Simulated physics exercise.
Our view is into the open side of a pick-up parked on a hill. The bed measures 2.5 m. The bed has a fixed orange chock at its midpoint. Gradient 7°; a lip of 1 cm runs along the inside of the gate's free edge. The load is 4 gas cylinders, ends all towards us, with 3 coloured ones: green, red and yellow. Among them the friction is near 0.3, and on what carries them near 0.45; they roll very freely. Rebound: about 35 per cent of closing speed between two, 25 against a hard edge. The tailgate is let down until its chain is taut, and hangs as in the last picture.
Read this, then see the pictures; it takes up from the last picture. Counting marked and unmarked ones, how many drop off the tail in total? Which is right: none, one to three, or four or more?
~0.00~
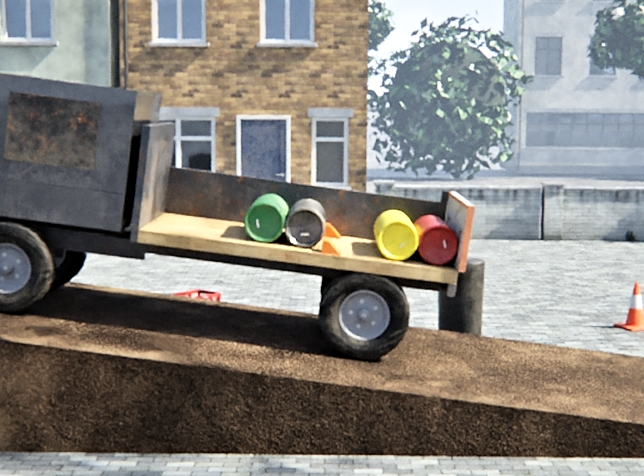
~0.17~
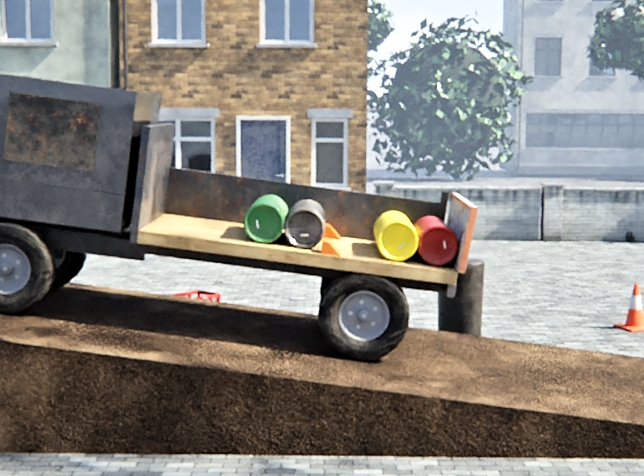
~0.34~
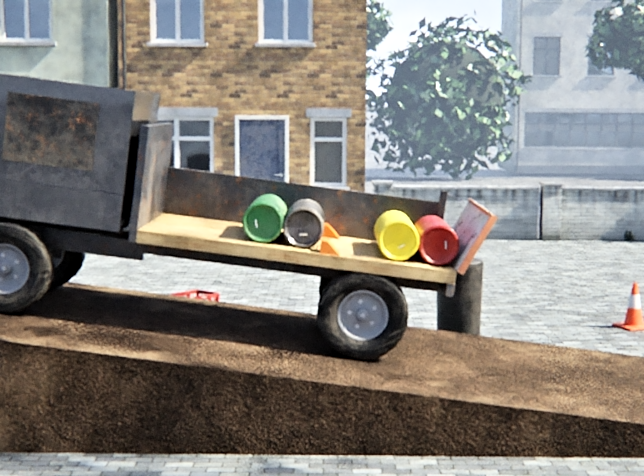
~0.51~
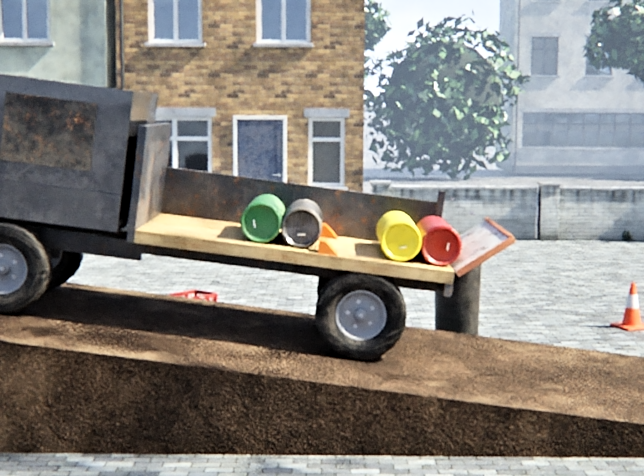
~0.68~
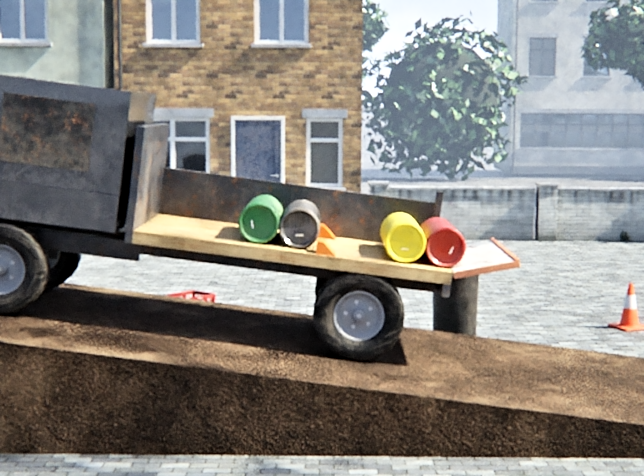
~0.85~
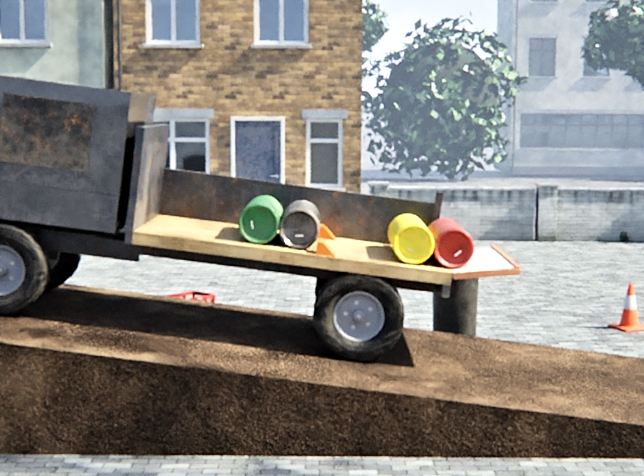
The right one is none.
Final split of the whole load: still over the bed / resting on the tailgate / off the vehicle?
3, 1 and 0.
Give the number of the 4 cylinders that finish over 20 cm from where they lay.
Count: 2.
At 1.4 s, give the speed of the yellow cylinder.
I'd put it near 0.3 m/s.
After 1.4 s, green is on the bed, 155 cm short of the hinge; red is on the gate, 20 cm past the hinge, rolling right; yellow is on the bed, 10 cm short of the hinge, rolling right; 0 gone off the back.
After 1.9 s, red is on the gate, 30 cm past the hinge, rolling right; yellow is on the gate, 5 cm past the hinge, rolling right; no change for green; 0 gone off the back.
After 2.6 s, yellow is on the gate, 5 cm past the hinge, rolling left; no change for green, red; 0 gone off the back.
At rest (3.3 s), green is on the bed, 155 cm short of the hinge; red is on the gate, 25 cm past the hinge; yellow is on the bed, 10 cm short of the hinge; 0 gone off the back.
